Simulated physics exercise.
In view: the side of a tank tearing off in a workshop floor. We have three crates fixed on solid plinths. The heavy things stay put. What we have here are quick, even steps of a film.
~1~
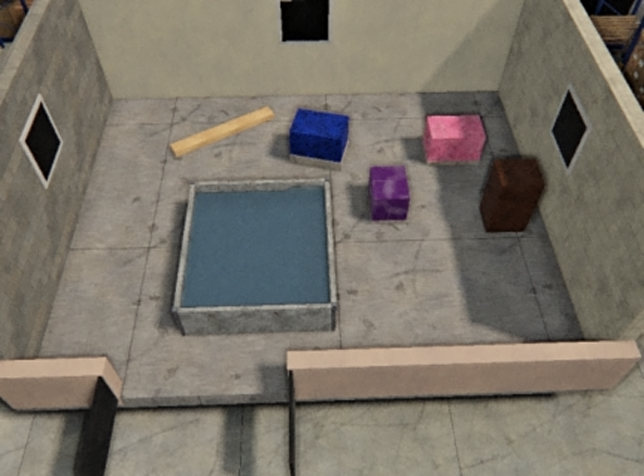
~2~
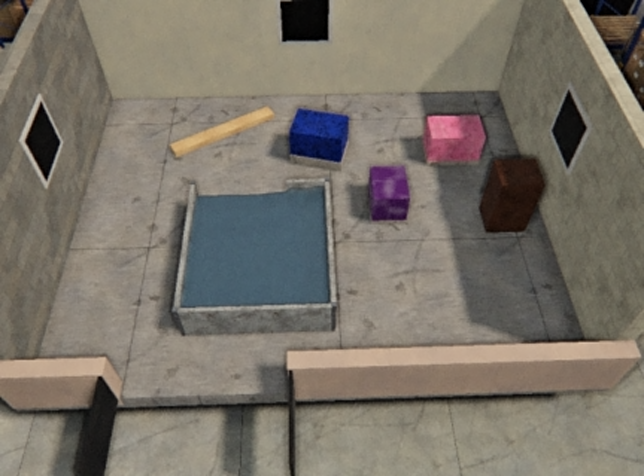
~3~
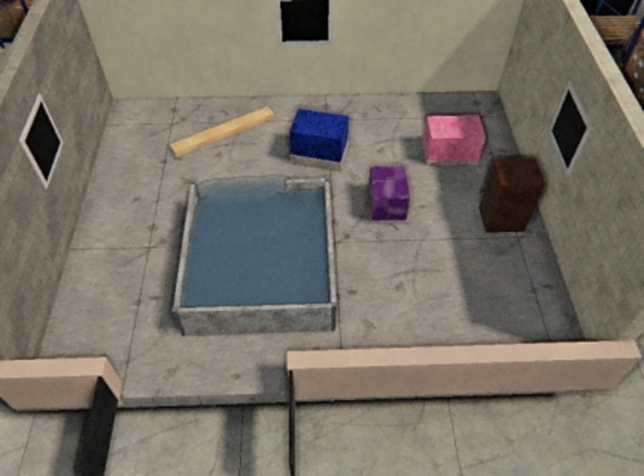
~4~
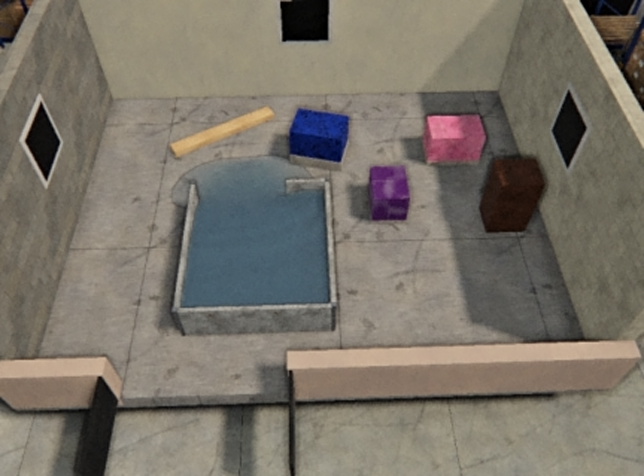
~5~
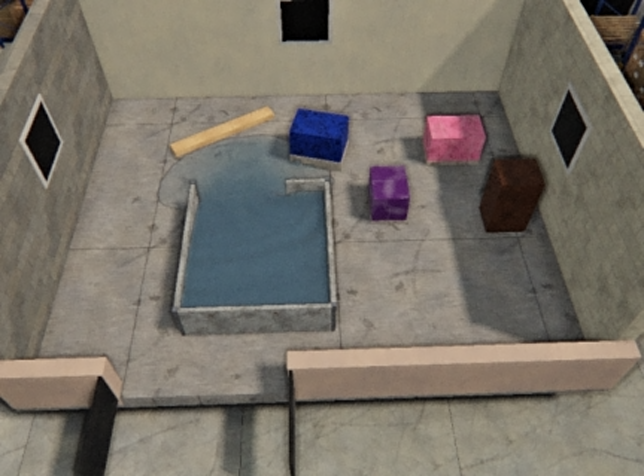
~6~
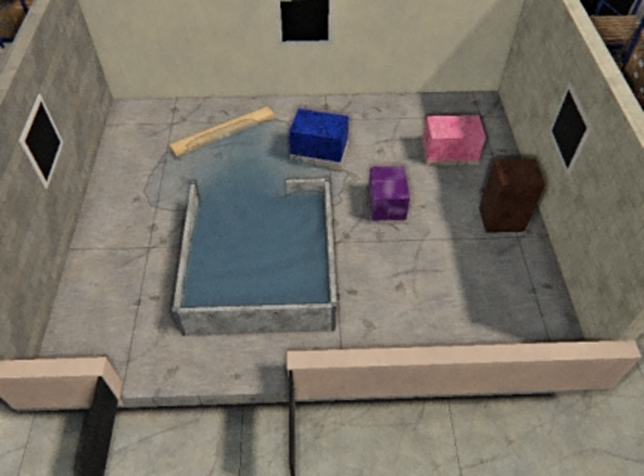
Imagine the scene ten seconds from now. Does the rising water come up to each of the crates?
In order: The pink crate is not above the water, the blue crate stays above the water, the purple crate is not above the water.
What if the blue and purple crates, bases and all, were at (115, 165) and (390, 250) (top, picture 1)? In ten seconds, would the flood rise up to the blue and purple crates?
In ten seconds the blue crate is reached and the purple crate is reached.
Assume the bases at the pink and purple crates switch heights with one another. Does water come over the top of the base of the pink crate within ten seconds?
The pink is overtopped.
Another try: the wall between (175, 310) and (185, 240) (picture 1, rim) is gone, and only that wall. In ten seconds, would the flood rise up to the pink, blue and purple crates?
Going crate by crate, the pink one stays out of reach, then the blue one stays out of reach, then the purple one stays out of reach.
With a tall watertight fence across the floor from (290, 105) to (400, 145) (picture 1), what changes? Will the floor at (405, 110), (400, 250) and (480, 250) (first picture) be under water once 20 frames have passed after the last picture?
Outcome by spot, in order - watered, unwatered, unwatered.
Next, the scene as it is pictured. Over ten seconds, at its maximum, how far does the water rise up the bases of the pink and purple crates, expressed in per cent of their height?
140 and 150 per cent, in that order.
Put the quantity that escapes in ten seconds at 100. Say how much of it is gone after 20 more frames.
Close to 0 %.
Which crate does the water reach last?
My pick is the pink-painted one.
A moment on, water covers 20 % of the floor; the pink crate not reached, the blue crate water round its plinth, the purple crate water round its plinth.
Next, water covers 30 % of the floor; the pink crate water round its plinth, the blue crate water round its plinth, the purple crate water round its plinth.
Then, water covers 45 % of the floor; the pink crate water round its plinth, the blue crate water round its plinth, the purple crate water round its plinth.
Later, water covers 75 % of the floor; the pink crate water round its plinth, the blue crate water round its plinth, the purple crate water round its plinth.
In the end, water covers 95 % of the floor; the pink crate was topped, the blue crate stayed above the water, the purple crate was topped.
